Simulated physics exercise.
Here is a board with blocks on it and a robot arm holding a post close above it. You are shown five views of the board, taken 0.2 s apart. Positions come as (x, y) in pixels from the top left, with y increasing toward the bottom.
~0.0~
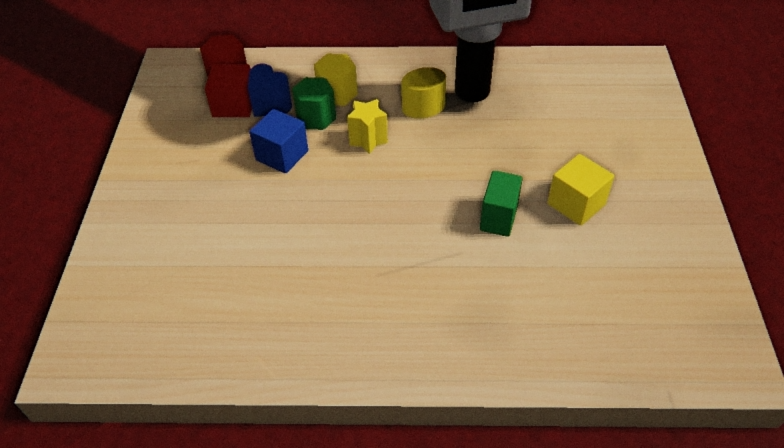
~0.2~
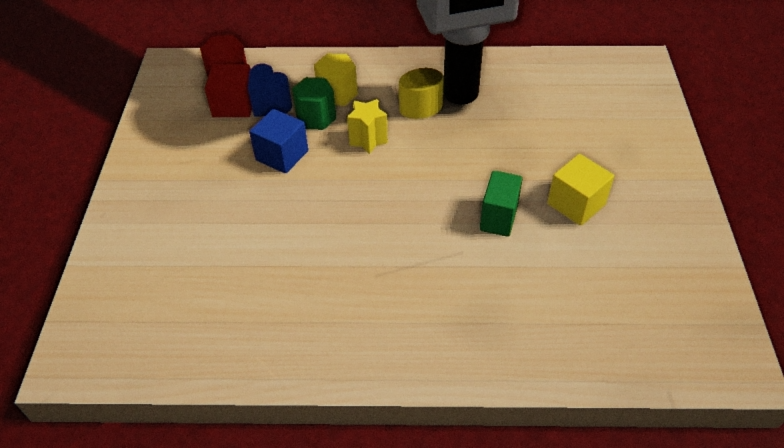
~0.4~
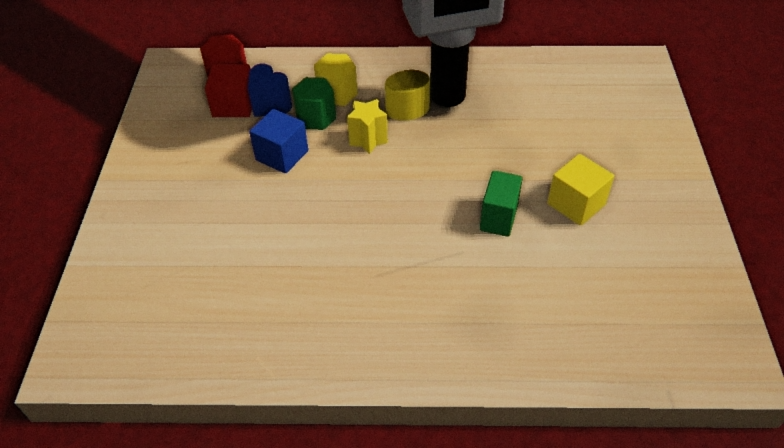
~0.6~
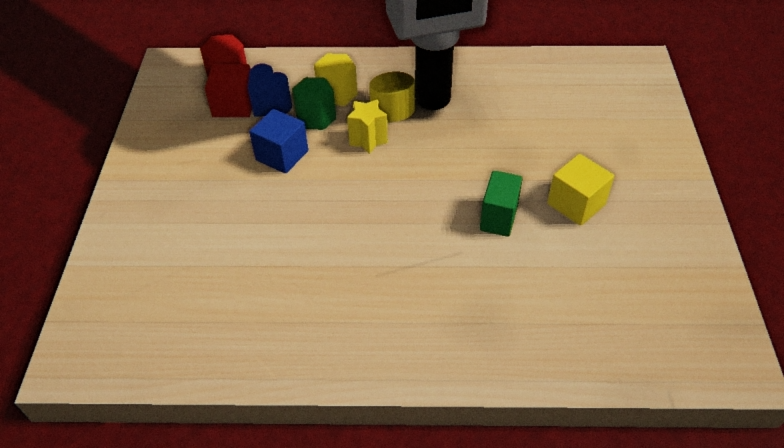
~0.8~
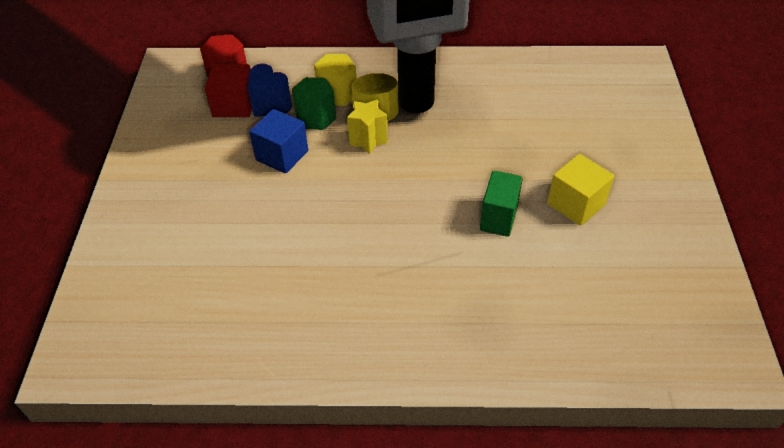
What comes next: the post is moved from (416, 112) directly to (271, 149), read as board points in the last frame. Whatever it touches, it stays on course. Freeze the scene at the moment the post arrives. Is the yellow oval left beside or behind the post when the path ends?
No, it doesn't check out.
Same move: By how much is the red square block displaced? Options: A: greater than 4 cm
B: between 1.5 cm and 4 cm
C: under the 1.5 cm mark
Option B.
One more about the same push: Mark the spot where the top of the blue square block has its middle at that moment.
Located at (243, 146).
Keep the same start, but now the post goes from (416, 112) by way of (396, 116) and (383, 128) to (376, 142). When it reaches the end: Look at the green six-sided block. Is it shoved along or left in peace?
From what I can tell, it won't keep its place.
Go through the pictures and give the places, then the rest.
In the first picture, lower end of the post at (472, 92), tops of blocks, red square block at (227, 76), blue square block at (277, 126), green six-sided block at (313, 88), yellow star block at (367, 111), yellow oval at (424, 78).
In the second picture, post at (461, 94), yellow oval at (421, 78).
In the third picture, post at (448, 97), yellow oval at (408, 80).
In the fourth picture, post at (433, 100), yellow oval at (392, 82).
In the fifth picture, post at (416, 103), red square block at (227, 76), blue square block at (277, 126), green six-sided block at (313, 88), yellow star block at (367, 111), yellow oval at (375, 83).
On the path given first. One third of the way, post at (367, 115); red square block at (220, 75); green six-sided block at (282, 92), turned 20° clockwise; yellow star block at (355, 119), turned 35° anticlockwise; yellow oval at (324, 91), turned 15° clockwise.
Two thirds of the way, post at (318, 128); red square block at (212, 72); blue square block at (269, 130), turned 30° anticlockwise; green six-sided block at (234, 96), turned 55° clockwise; yellow star block at (342, 125), turned 100° anticlockwise; yellow oval at (273, 104), turned 15° clockwise.
At the end, post at (269, 140); red square block at (201, 70), turned 30° clockwise; blue square block at (243, 146), turned 85° anticlockwise; green six-sided block at (193, 100), turned 105° clockwise; yellow star block at (342, 125), turned 100° anticlockwise; yellow oval at (223, 117).
